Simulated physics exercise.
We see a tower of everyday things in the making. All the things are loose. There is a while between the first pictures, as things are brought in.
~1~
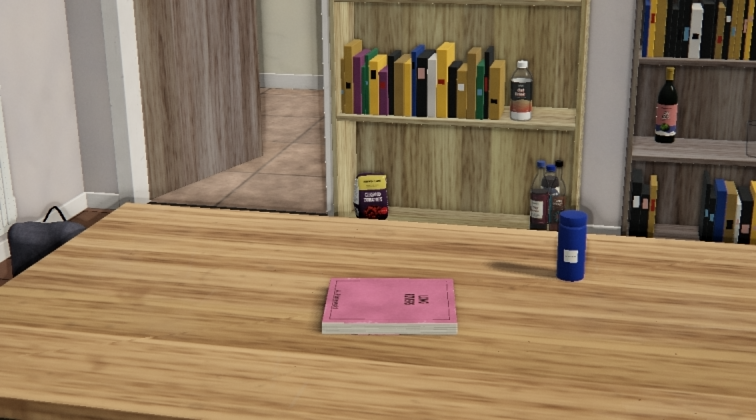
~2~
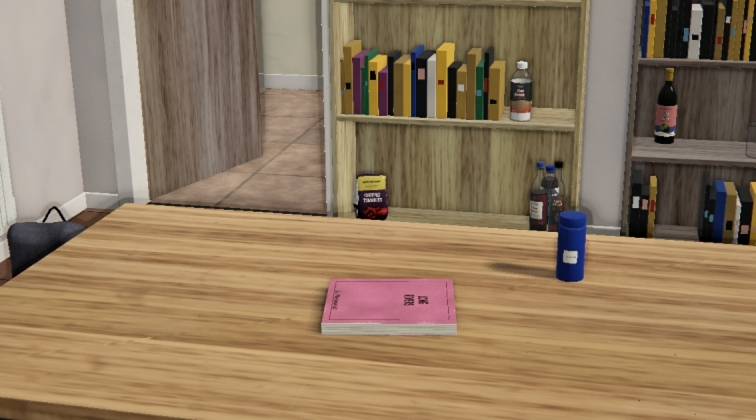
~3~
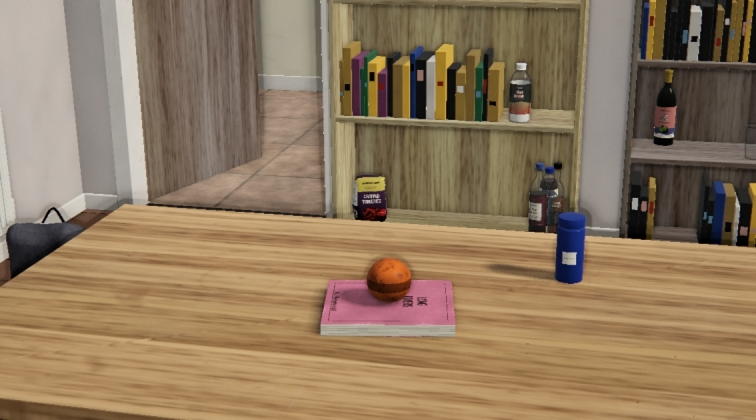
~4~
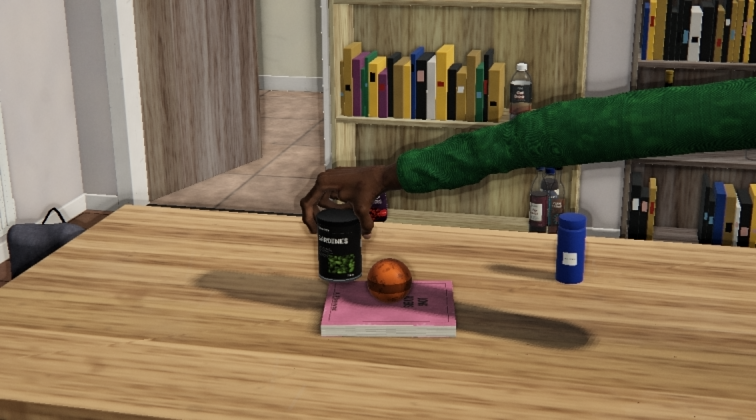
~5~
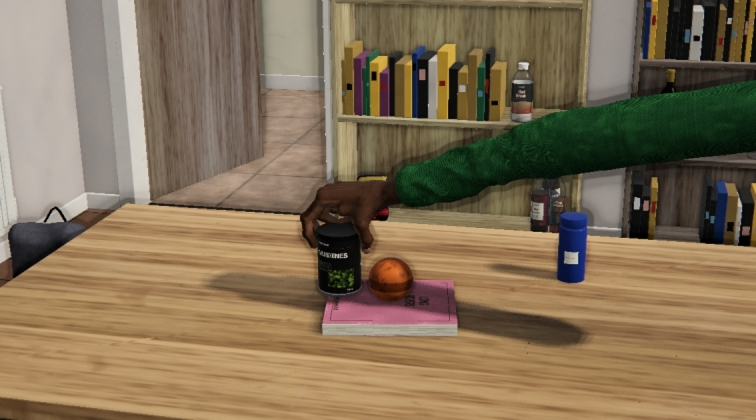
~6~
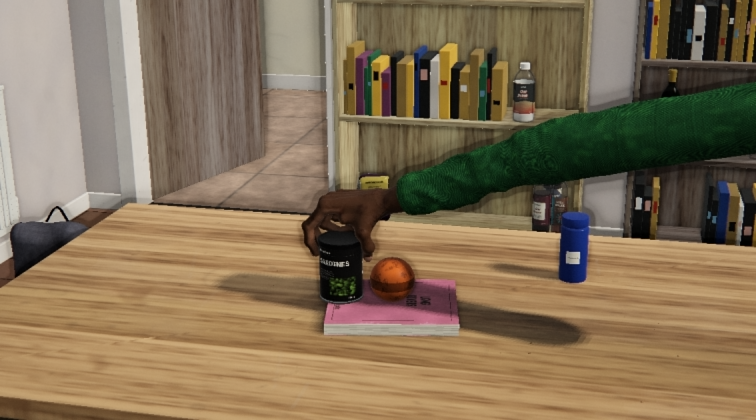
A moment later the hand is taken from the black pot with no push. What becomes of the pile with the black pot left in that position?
The pile copes with it, I'd say.
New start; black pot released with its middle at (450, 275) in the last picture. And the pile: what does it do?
The pile then stays upright.
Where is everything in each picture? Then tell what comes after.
The last thing is not in view yet; pink book (391, 305), in the first frame.
The last thing is not in view yet; blue shaker (571, 247), in the second frame.
The last thing is not in view yet; orange ball (389, 280), in the third frame.
Coming down; black pot (340, 245); pink book (390, 308), in the fourth frame.
Coming down; black pot (339, 259); blue shaker (572, 248), in the fifth frame.
Set down, still held; black pot (341, 267); orange ball (392, 279), in the sixth frame.
Then, 0.60 s later than the last frame, all is still.
Then, 1.50 s later than the last frame, things are still on the move.
Then, 2.10 s later than the last frame, all is still.
Then, 2.80 s later than the last frame, black pot resting near (341, 267).
When it is over, all 4 as before. End places, in pixels of the last picture, black pot near (341, 267). The pile holds.
